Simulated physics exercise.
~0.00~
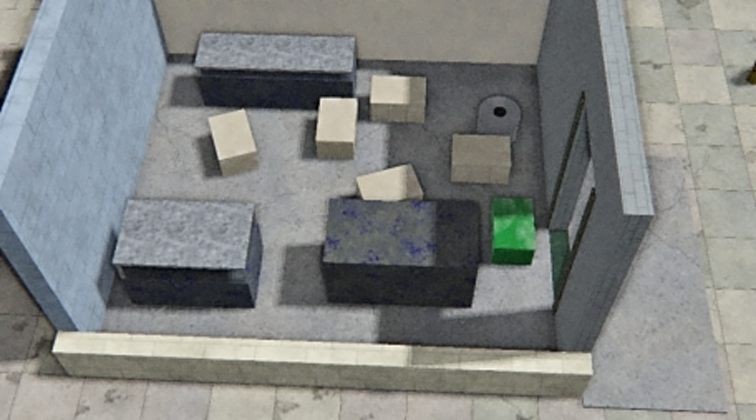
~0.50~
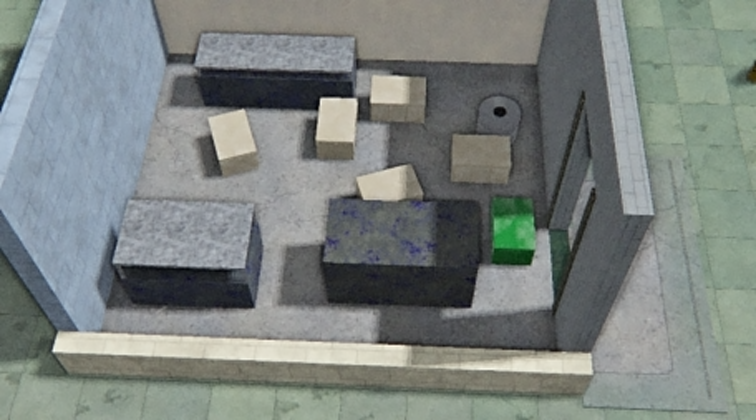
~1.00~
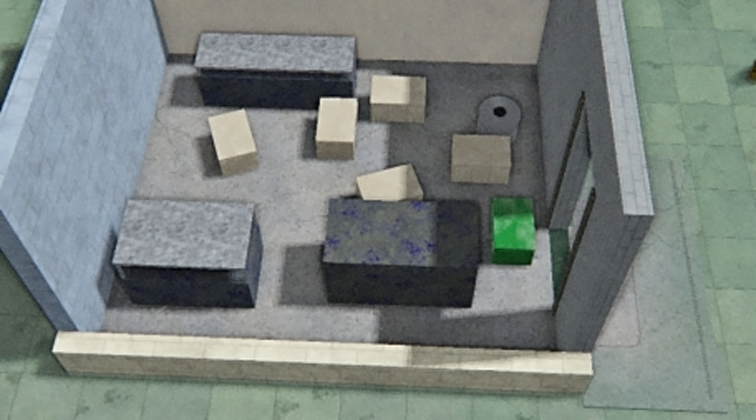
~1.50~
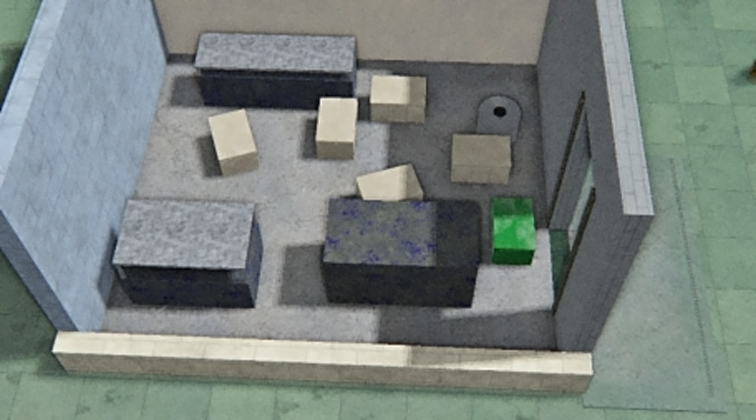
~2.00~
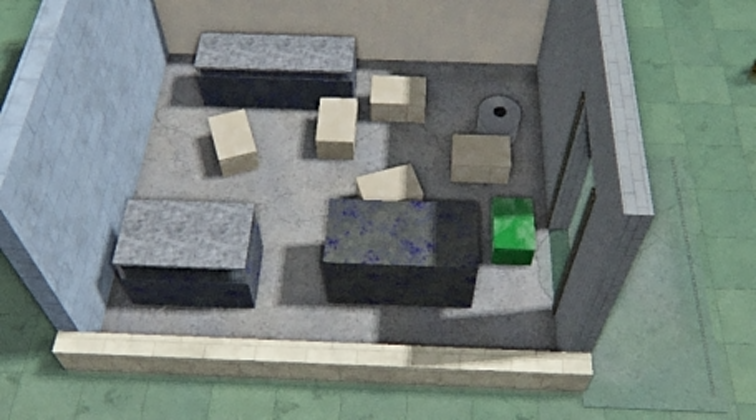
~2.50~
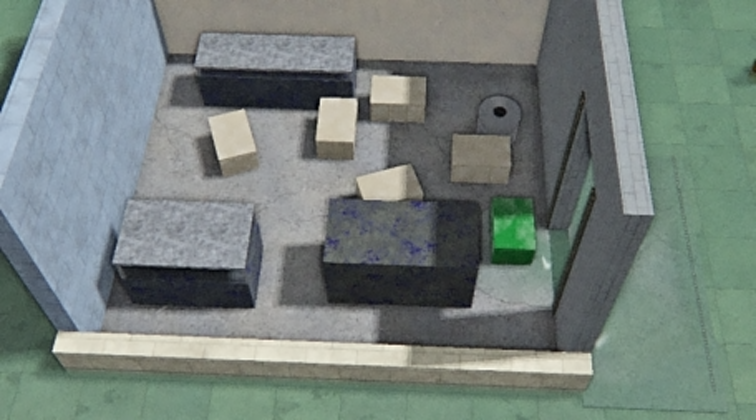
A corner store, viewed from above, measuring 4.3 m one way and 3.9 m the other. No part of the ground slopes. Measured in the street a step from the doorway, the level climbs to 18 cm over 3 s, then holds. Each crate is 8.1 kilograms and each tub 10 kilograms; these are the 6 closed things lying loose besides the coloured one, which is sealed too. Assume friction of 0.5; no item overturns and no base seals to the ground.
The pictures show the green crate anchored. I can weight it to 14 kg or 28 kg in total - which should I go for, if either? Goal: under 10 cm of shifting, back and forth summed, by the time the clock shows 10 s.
Neither will work.
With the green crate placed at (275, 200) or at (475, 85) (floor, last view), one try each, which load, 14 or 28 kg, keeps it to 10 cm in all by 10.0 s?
The light mass does it, then the light mass does it.
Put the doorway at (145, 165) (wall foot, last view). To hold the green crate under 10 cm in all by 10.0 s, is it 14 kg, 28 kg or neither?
Okay, so only the heavy mass does.
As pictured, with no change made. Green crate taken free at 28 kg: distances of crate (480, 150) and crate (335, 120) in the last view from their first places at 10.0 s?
Respectively 100 and 5 centimetres.
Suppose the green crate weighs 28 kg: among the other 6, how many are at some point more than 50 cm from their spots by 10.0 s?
2.
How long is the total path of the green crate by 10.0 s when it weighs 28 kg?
It covers some 60 cm altogether.
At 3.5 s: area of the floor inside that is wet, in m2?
2.0 m2.
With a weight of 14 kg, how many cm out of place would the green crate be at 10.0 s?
Around 200 centimetres out of place.
After 3.5 s the green crate would be 31 cm from its start with 14 kg and 8 cm from its start with 28 kg; 7 cm of water round it then.
After 4.5 s the green crate would be 91 cm from its start with 14 kg and 31 cm from its start with 28 kg; 7 cm of water round it then.
After 7.0 s the green crate would be 206 cm from its start with 14 kg and 55 cm from its start with 28 kg; 5 cm of water round it then.
After 10.0 s the green crate would be 213 cm from its start with 14 kg and 56 cm from its start with 28 kg; 5 cm of water round it then.
